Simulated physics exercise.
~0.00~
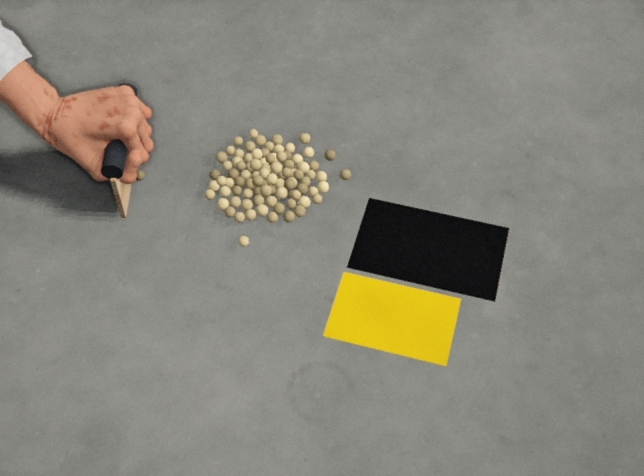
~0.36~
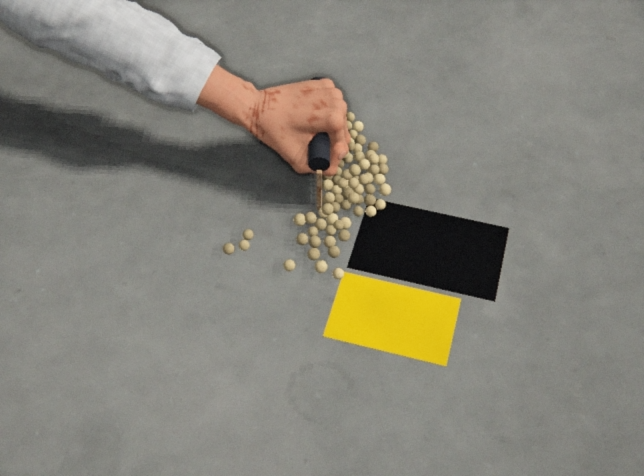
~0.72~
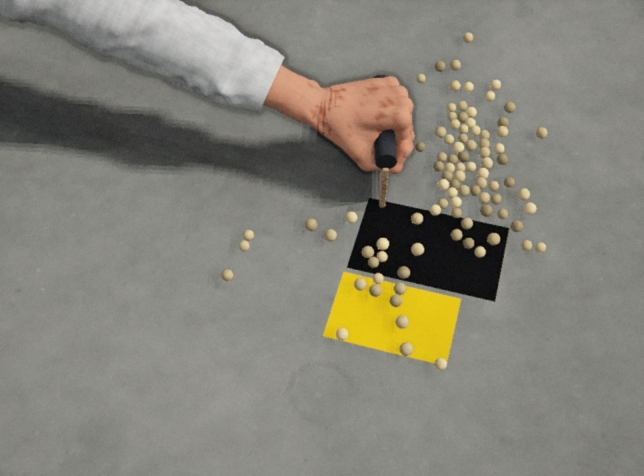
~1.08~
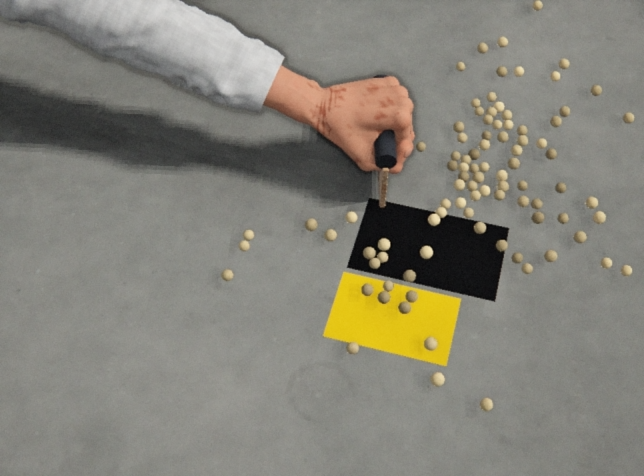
On a grey floor, a hand pushes pale round nuts rightward with a scraper, then stops as they scatter, mostly beyond black and yellow mats.
